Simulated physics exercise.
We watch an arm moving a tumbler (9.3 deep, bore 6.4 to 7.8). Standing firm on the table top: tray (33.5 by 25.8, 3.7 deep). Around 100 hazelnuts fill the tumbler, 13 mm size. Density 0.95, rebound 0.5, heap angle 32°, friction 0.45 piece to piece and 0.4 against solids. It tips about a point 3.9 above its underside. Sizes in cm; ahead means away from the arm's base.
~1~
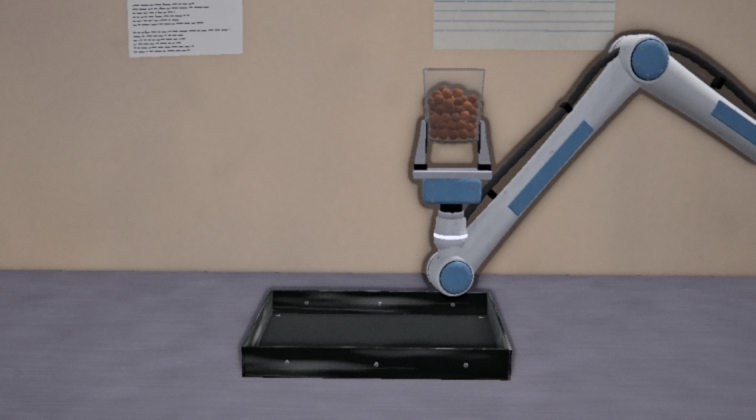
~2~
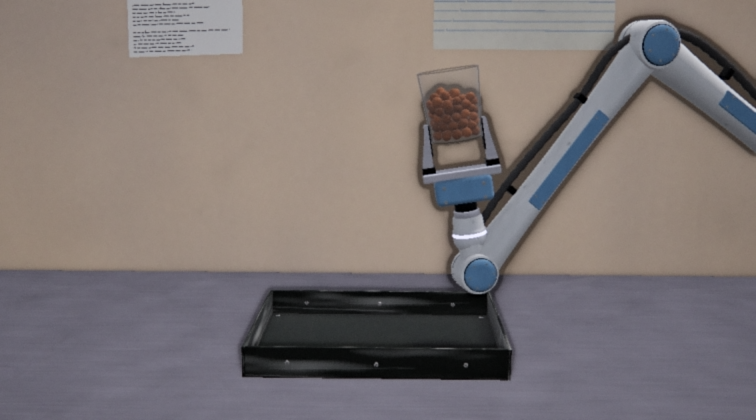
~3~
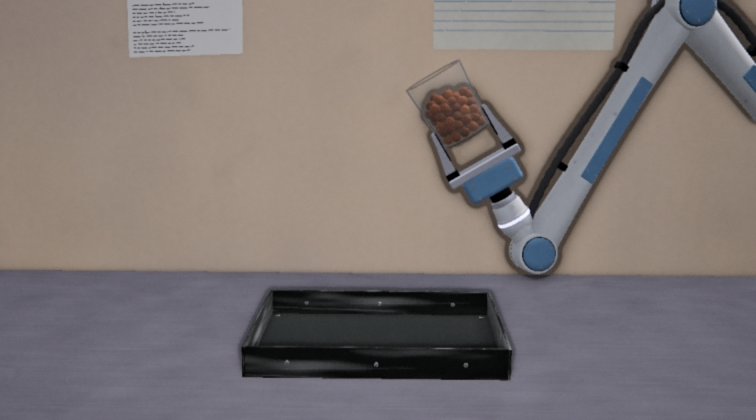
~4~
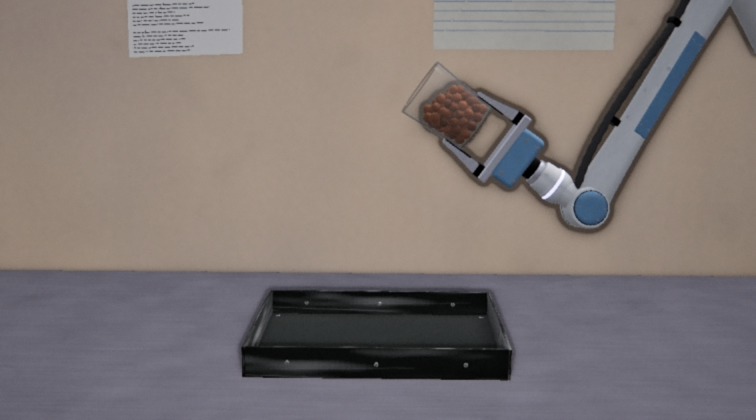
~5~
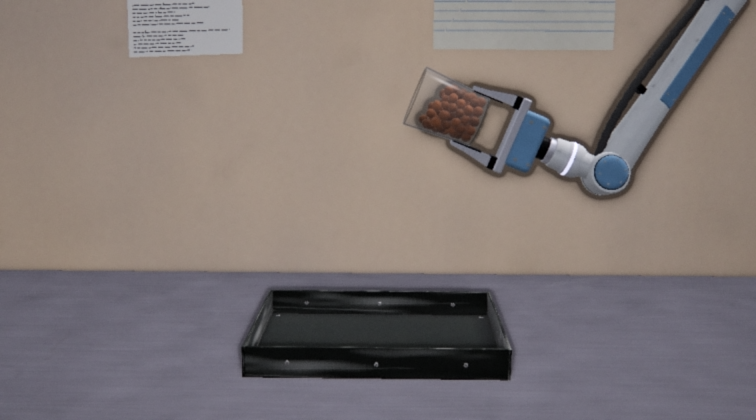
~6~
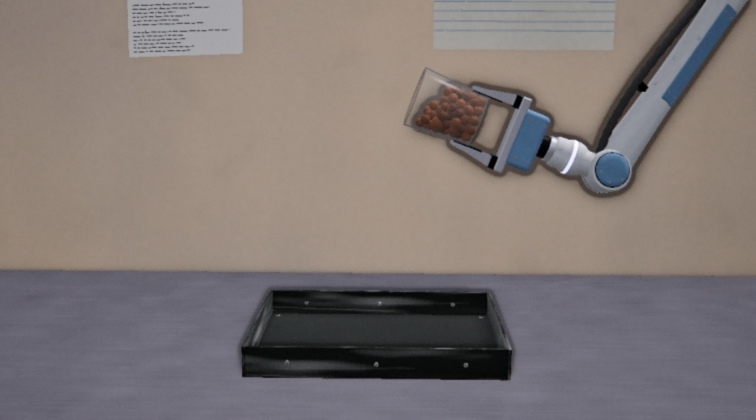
Robot arm tilting a clear tumbler of brown nuts to the left above a black tray, then holding it nearly sideways.
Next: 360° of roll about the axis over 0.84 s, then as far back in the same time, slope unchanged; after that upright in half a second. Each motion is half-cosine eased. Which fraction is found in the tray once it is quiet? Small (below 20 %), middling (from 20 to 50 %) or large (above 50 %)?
A small share, below 20 %, ends in the tray.
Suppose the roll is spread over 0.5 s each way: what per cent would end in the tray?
Then about 5 per cent.
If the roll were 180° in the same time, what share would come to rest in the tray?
In that case some 5 per cent.
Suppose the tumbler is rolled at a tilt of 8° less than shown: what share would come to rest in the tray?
Then about 0 per cent.
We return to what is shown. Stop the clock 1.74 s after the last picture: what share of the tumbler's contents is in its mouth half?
Roughly 35 per cent.
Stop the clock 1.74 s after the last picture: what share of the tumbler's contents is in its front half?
Some 45 per cent.
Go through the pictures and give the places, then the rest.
The first frame shows the tumbler middle at (453, 106), upright; upper third of the load around (451, 100), from x 430 to 475, top at y 90; 98 in the tumbler.
The second frame shows the tumbler middle at (452, 106), tipped 9°; upper third of the load around (451, 101), from x 430 to 475, top at y 95.
The third frame shows the tumbler middle at (450, 107), tipped 31°; upper third of the load around (455, 101), from x 430 to 480, top at y 90.
The fourth frame shows the tumbler middle at (449, 108), tipped 54°; upper third of the load around (456, 102), from x 430 to 480, top at y 90.
The fifth frame shows the tumbler middle at (448, 109), tipped 68°; upper third of the load around (457, 102), from x 425 to 480, top at y 90.
The sixth frame shows the tumbler middle at (448, 109), tipped 69°; upper third of the load around (460, 103), from x 420 to 480, top at y 90; 98 in the tumbler.
Then, 0.87 s on, tipped 69°, highest piece 35 above the table; 96 in the tumbler, 1 in the tray, 1 in flight or on a rim.
Then, 1.74 s on, tipped 66°, highest piece 35 above the table; 91 in the tumbler, 5 in the tray, 2 in flight or on a rim.
Then, 2.38 s on, upright, highest piece 38 above the table; 90 in the tumbler, 8 in the tray.
Then, 3.08 s on, upright, highest piece 38 above the table; 90 in the tumbler, 8 in the tray.
In the end, 90 in the tumbler, 8 in the tray. That is 8 % in the tray.
